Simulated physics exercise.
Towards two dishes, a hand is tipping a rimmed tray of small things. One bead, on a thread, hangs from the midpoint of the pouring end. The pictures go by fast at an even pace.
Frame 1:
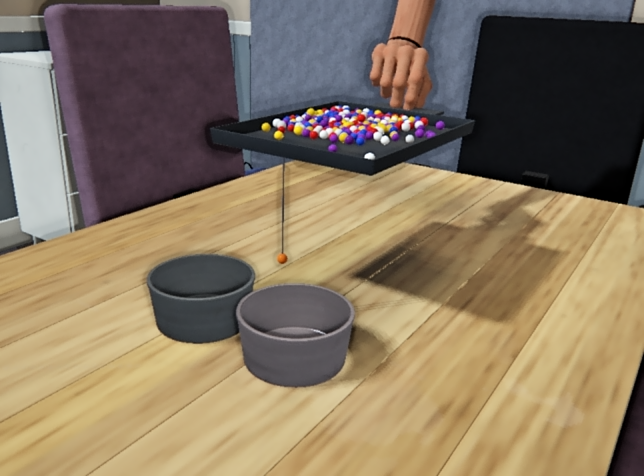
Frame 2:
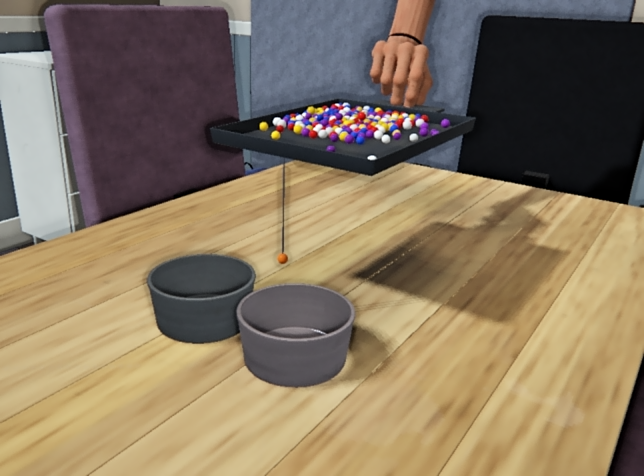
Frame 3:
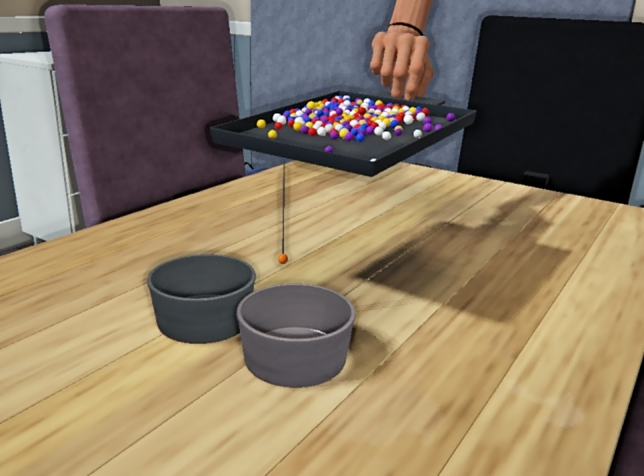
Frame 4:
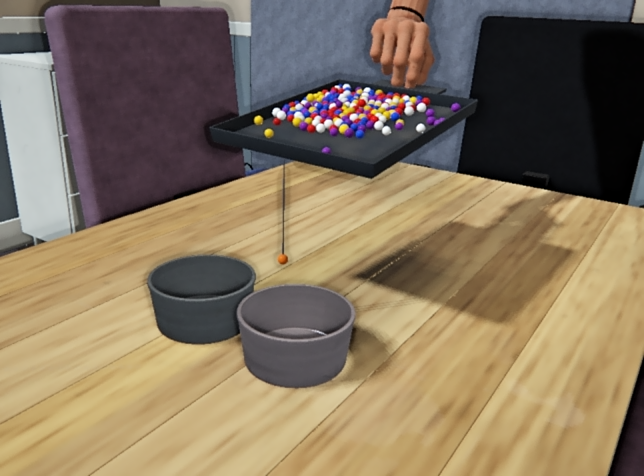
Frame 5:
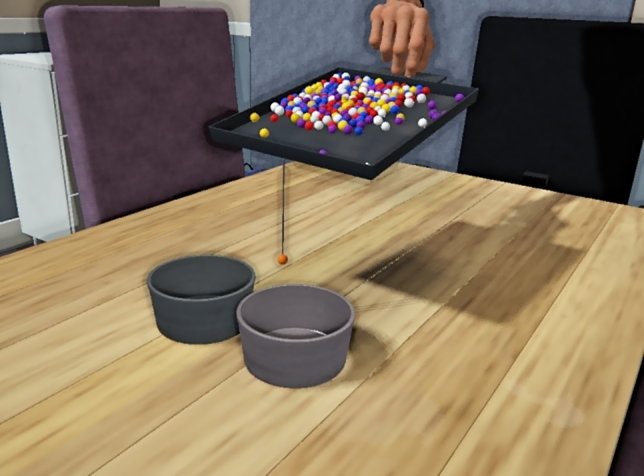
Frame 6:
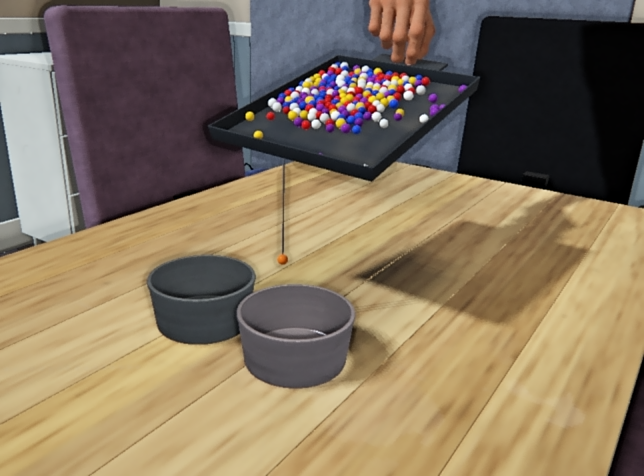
A hand gradually raises the far side of a dark rimmed tray of multicoloured beads, tipping it slightly toward its near right corner as the beads shift a little; below, an orange bead hangs almost still behind two dishes.
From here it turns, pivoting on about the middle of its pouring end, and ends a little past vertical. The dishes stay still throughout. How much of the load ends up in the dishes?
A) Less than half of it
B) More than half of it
More than half of it.
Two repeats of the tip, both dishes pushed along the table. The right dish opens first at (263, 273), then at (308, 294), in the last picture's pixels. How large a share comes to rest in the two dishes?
That makes 20 per cent, followed by 50 per cent.
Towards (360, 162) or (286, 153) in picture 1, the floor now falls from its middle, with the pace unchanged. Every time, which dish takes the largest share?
Case one goes to the right-side dish, case two to the left-side dish.
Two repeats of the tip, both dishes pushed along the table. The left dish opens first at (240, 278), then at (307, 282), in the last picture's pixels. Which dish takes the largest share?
Trial one goes to the one to the right, trial two to the one to the left.
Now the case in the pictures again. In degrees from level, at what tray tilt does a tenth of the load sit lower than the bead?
About 55° of tilt.
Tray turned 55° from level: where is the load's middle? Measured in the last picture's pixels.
Centre estimate: (313, 144).
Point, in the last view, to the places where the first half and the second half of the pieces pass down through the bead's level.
The opening half passes (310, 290), the closing half (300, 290).
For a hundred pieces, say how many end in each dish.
In per cent, left near 10 and right near 60.
Soon after the last picture, tray tipped steeply; most on the tray; a small part in the right dish; a stray few in the left dish; a stray few outside both; a small part in the air.
A little later, tray tipped right over; about a third on the tray; about a quarter in the right dish; a small part in the left dish; a small part outside both; about a quarter in the air.
Later still, tray tipped past a quarter turn; about two thirds in the right dish; a small part in the left dish; about a quarter outside both.
By the end, tray tipped past a quarter turn; about two thirds in the right dish; a small part in the left dish; about a quarter outside both.
